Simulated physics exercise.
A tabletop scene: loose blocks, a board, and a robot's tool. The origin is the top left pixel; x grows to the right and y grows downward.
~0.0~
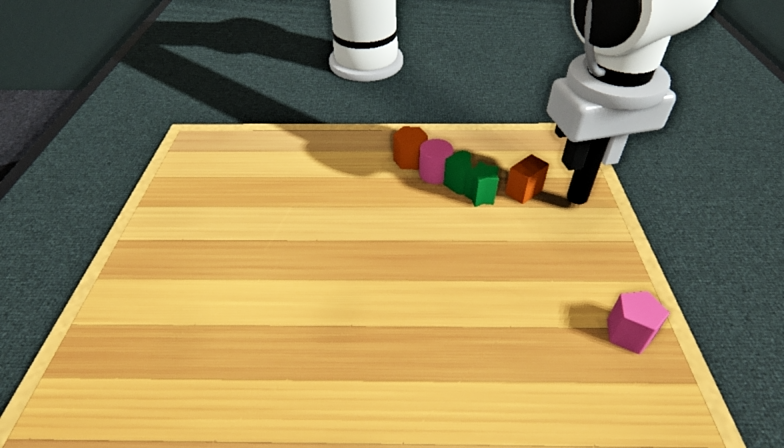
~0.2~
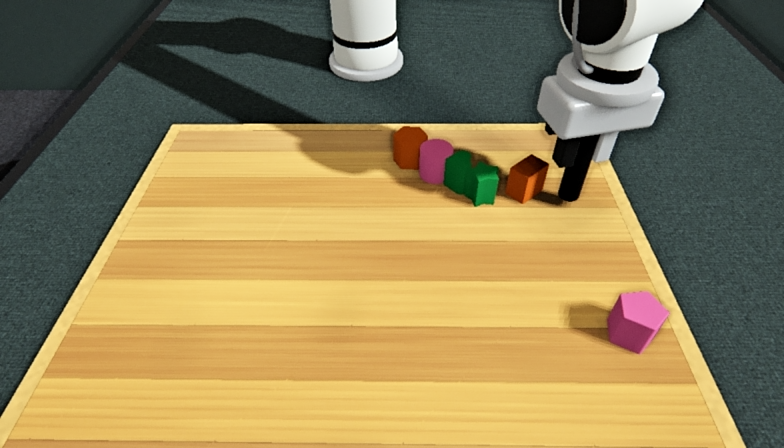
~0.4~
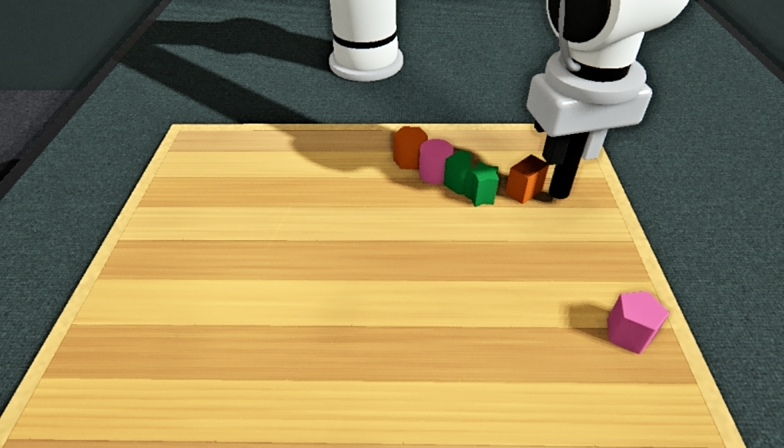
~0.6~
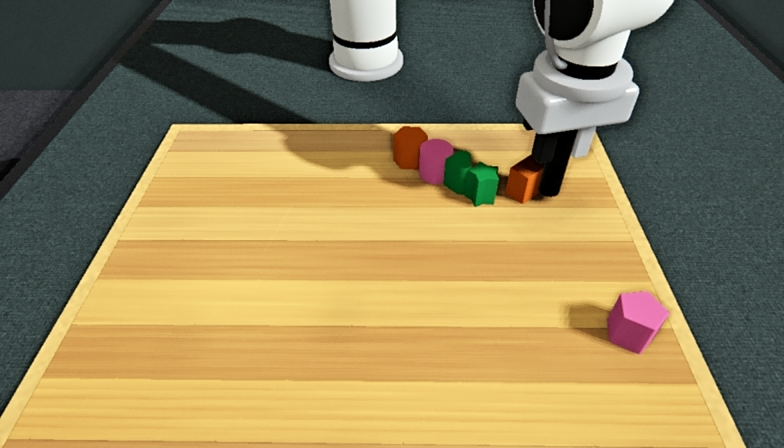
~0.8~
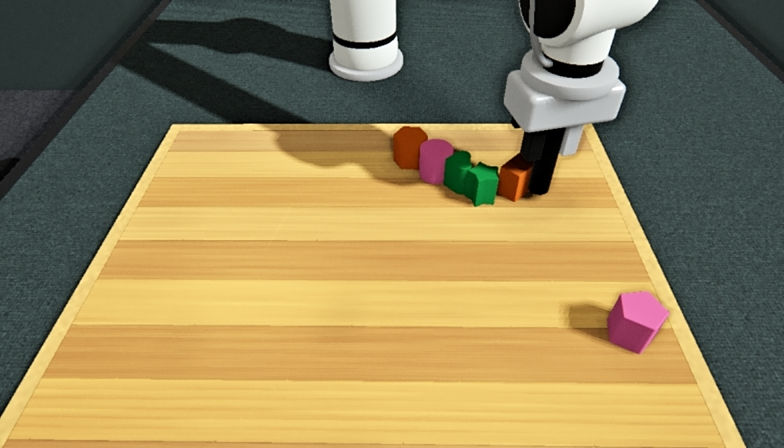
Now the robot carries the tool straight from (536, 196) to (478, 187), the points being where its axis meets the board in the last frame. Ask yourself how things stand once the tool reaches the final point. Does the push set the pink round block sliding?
Short answer: No.
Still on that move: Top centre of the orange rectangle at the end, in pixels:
My prediction: (484, 148).
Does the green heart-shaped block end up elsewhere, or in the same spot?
If the tool follows that path, the green heart-shaped block ends up shifted.
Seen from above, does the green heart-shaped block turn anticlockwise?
No, that is not how it ends up.
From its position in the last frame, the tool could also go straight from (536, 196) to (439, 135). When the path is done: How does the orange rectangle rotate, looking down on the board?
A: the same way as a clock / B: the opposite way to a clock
B
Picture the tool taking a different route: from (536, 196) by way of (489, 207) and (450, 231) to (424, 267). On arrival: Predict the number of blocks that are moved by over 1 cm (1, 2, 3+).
I'd say two blocks get moved.
The first path, step by step. Halfway along, tool at (507, 184); green star block at (480, 172), turned 25° anticlockwise; orange rectangle at (496, 154).
At the end, tool at (480, 179); pink round block still; green heart-shaped block at (452, 164), turned 50° clockwise; green star block at (474, 173), turned 70° anticlockwise; orange rectangle at (484, 148), turned 45° clockwise.
